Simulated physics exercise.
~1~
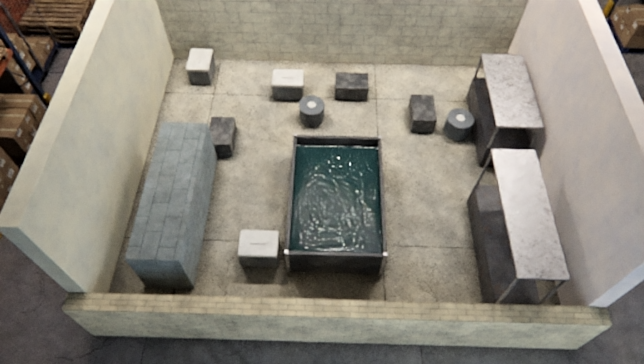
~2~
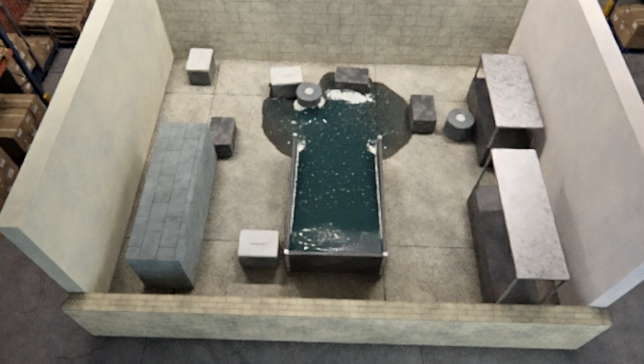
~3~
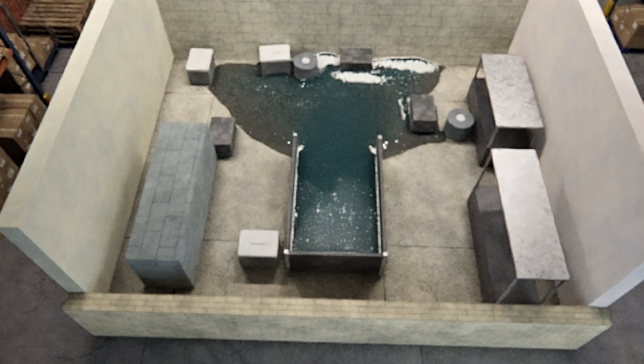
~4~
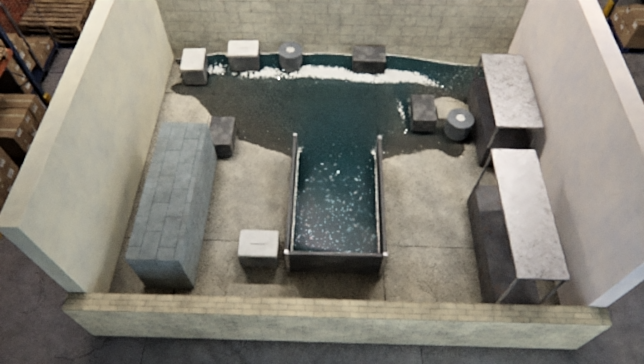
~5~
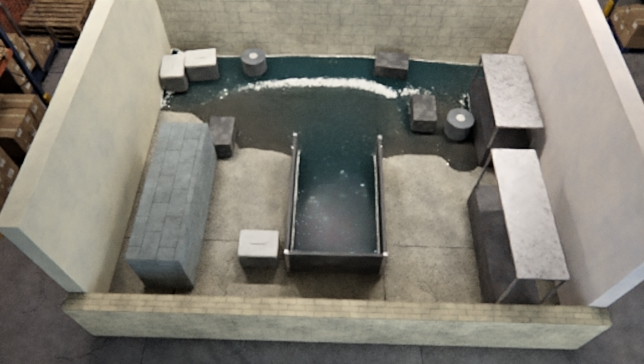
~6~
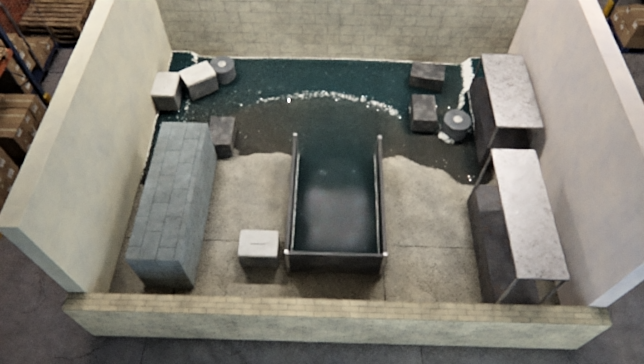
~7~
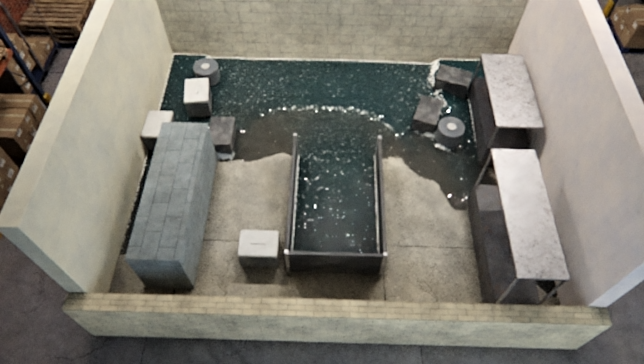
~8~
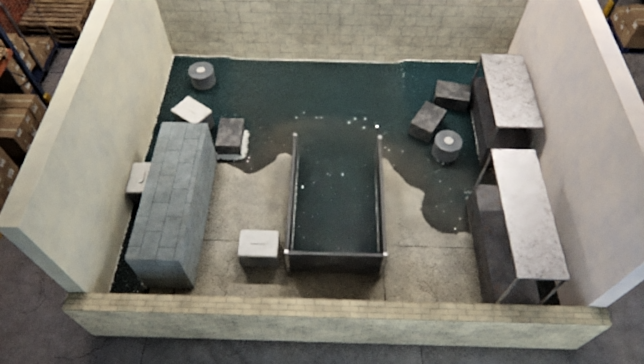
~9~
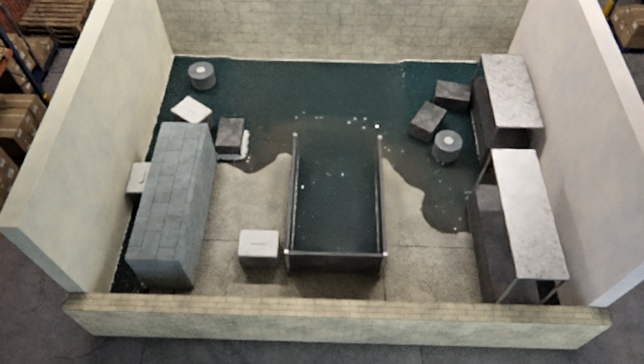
Tank bursting open at its far end, dark water flooding a walled bay, pushing crates and tubs aside before they settle scattered.
